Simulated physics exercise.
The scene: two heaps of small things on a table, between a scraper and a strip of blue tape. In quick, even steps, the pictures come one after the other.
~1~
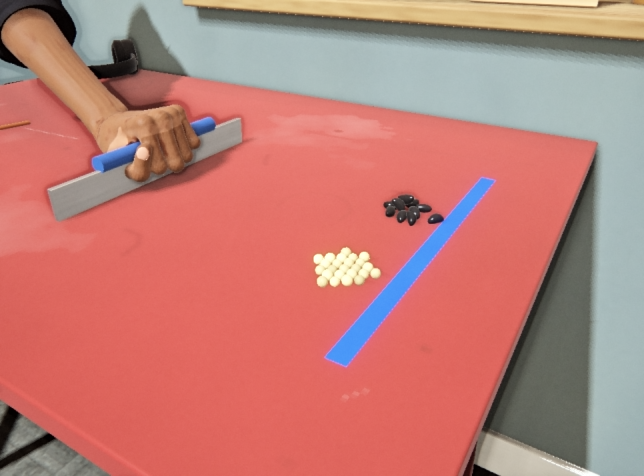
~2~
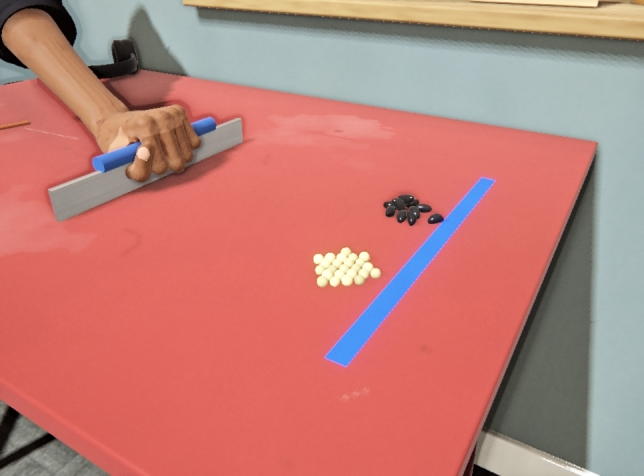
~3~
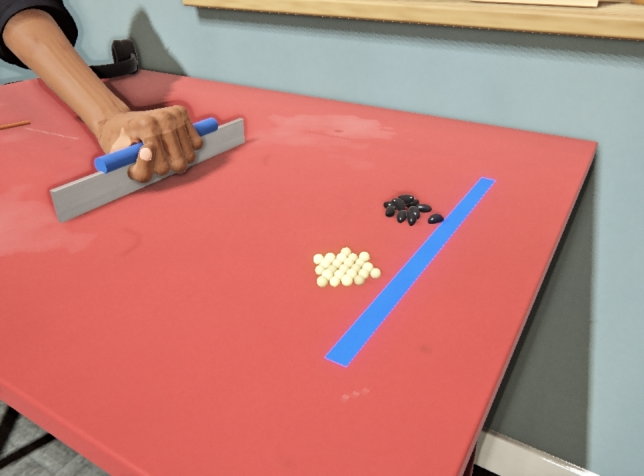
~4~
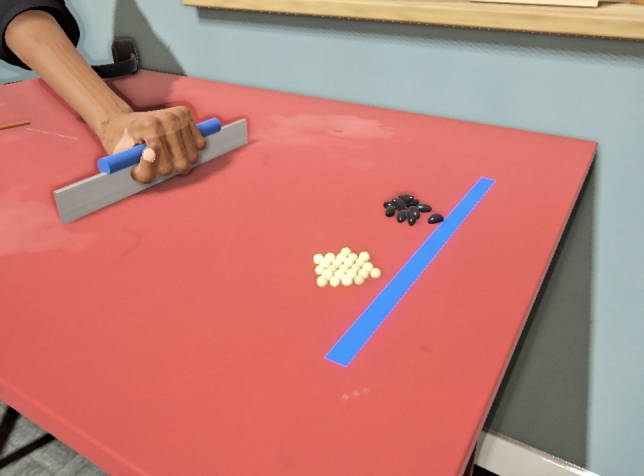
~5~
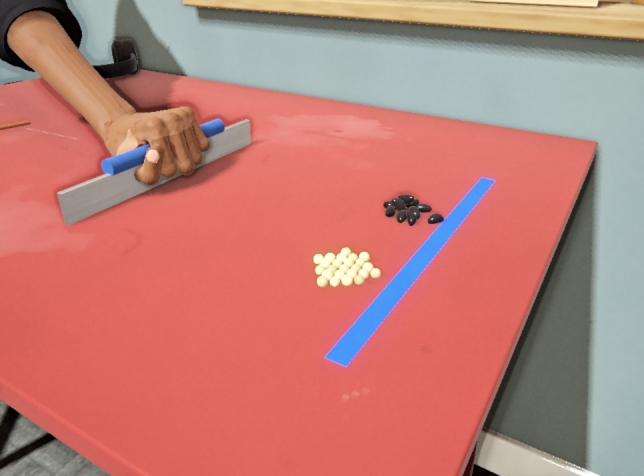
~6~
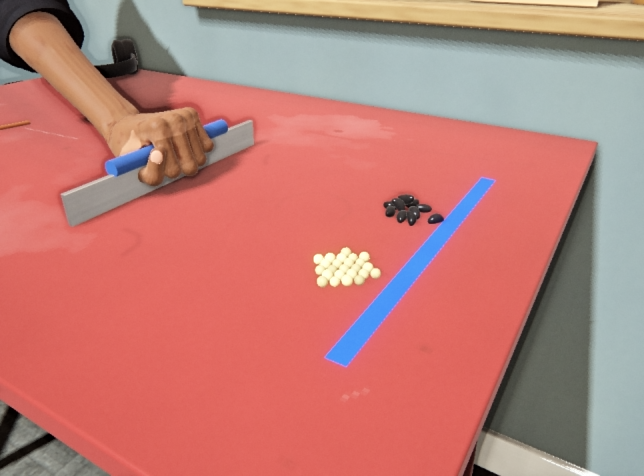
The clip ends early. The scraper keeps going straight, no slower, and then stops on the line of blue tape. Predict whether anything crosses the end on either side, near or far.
One by one: The nearer lot will never leave the surface; the farther lot will never leave the surface.
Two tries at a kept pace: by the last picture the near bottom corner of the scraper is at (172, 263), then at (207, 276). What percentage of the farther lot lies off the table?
Try 1: About 20 percent. Try 2: About 90 percent.
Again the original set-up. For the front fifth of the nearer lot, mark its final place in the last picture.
Close to (436, 299).
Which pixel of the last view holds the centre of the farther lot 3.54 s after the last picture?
(475, 227), roughly.
Then, 1.76 s on from there, scraper still moving, near (292, 180); nearer lot all on the table, its front near (376, 273); farther lot all on the table, its front near (436, 218).
Then, 3.54 s on from there, scraper stopped at the blue tape; nearer lot all on the table, its front near (431, 301); farther lot all on the table, its front near (496, 236).
Then, 3.82 s on from there, scraper stopped at the blue tape; nearer lot all on the table, its front near (434, 302); farther lot all on the table, its front near (498, 236).
In the end, scraper stopped at the blue tape; nearer lot all on the table, its front near (434, 302); farther lot all on the table, its front near (498, 236).
